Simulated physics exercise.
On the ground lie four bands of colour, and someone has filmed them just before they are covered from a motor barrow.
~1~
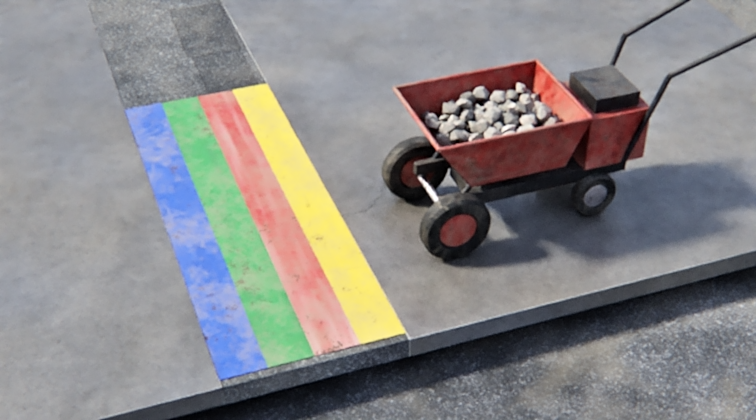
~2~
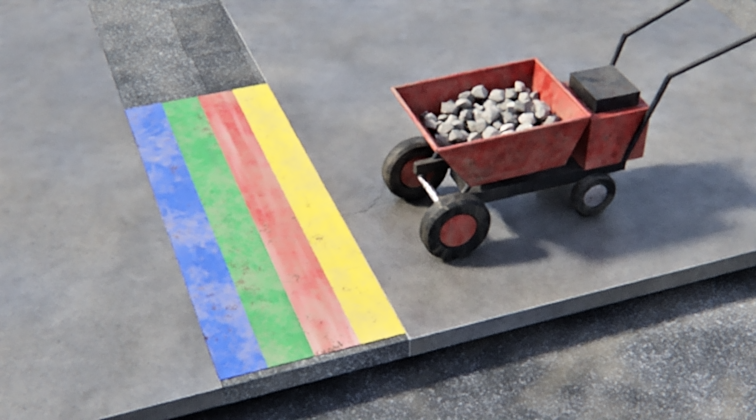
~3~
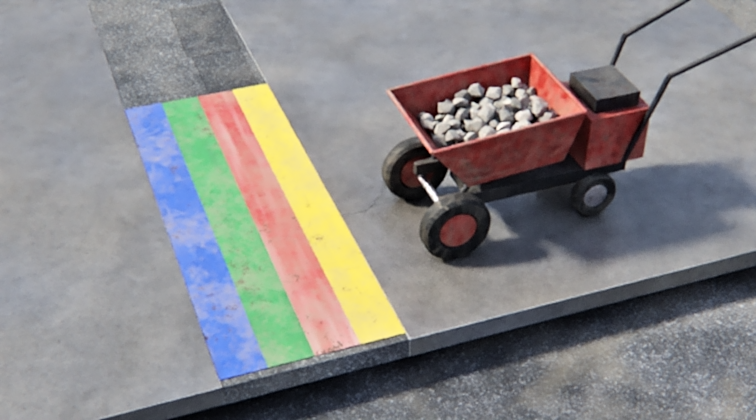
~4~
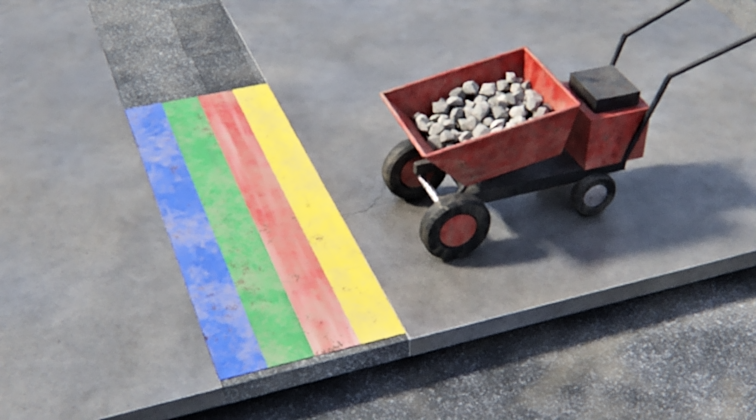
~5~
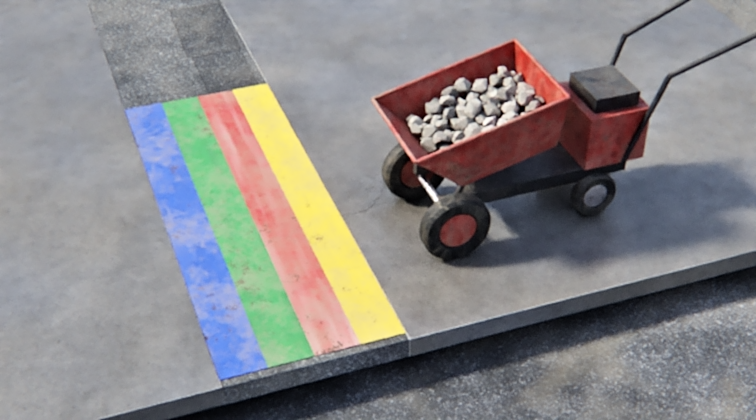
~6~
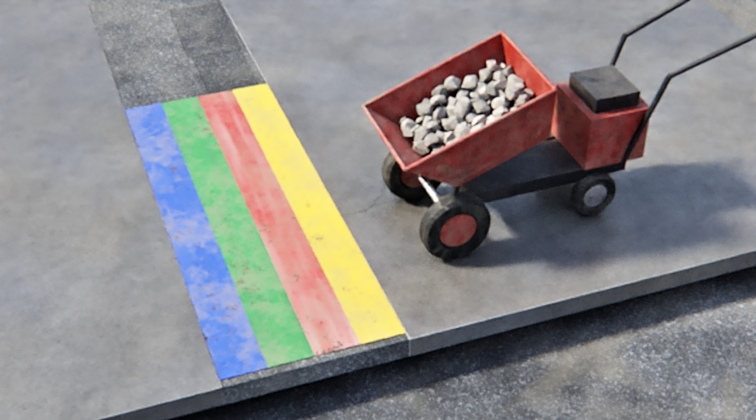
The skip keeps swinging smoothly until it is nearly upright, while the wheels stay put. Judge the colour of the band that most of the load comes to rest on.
Most of it rests on the red band.
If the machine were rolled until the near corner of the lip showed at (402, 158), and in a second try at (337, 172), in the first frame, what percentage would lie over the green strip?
That works out to 30 per cent for the first position and 10 per cent for the second.
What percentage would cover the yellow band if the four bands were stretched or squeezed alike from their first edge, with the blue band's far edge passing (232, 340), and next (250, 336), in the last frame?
Roughly 20 per cent, then roughly 10 per cent.
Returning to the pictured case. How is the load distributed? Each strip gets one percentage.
Approximate shares - yellow strip 20, red strip 40, green strip 15, blue strip 5.
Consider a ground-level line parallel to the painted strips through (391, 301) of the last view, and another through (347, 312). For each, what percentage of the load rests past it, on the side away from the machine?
About 80 percent, then about 60 percent.
Soon after the last picture, skip tipped steeply; all in the skip.
A little later, skip tipped right over; about two thirds in the skip; a small part over the yellow strip; a small part over the red strip; a stray few over the green strip.
Later still, skip tipped right over; about a quarter in the skip; about a quarter over the yellow strip; about a third over the red strip; about a quarter over the green strip; a stray few over the blue strip; a stray few off the paint.
At rest, skip tipped right over; a small part in the skip; about a quarter over the yellow strip; about a third over the red strip; about a quarter over the green strip; a stray few over the blue strip; a stray few off the paint.
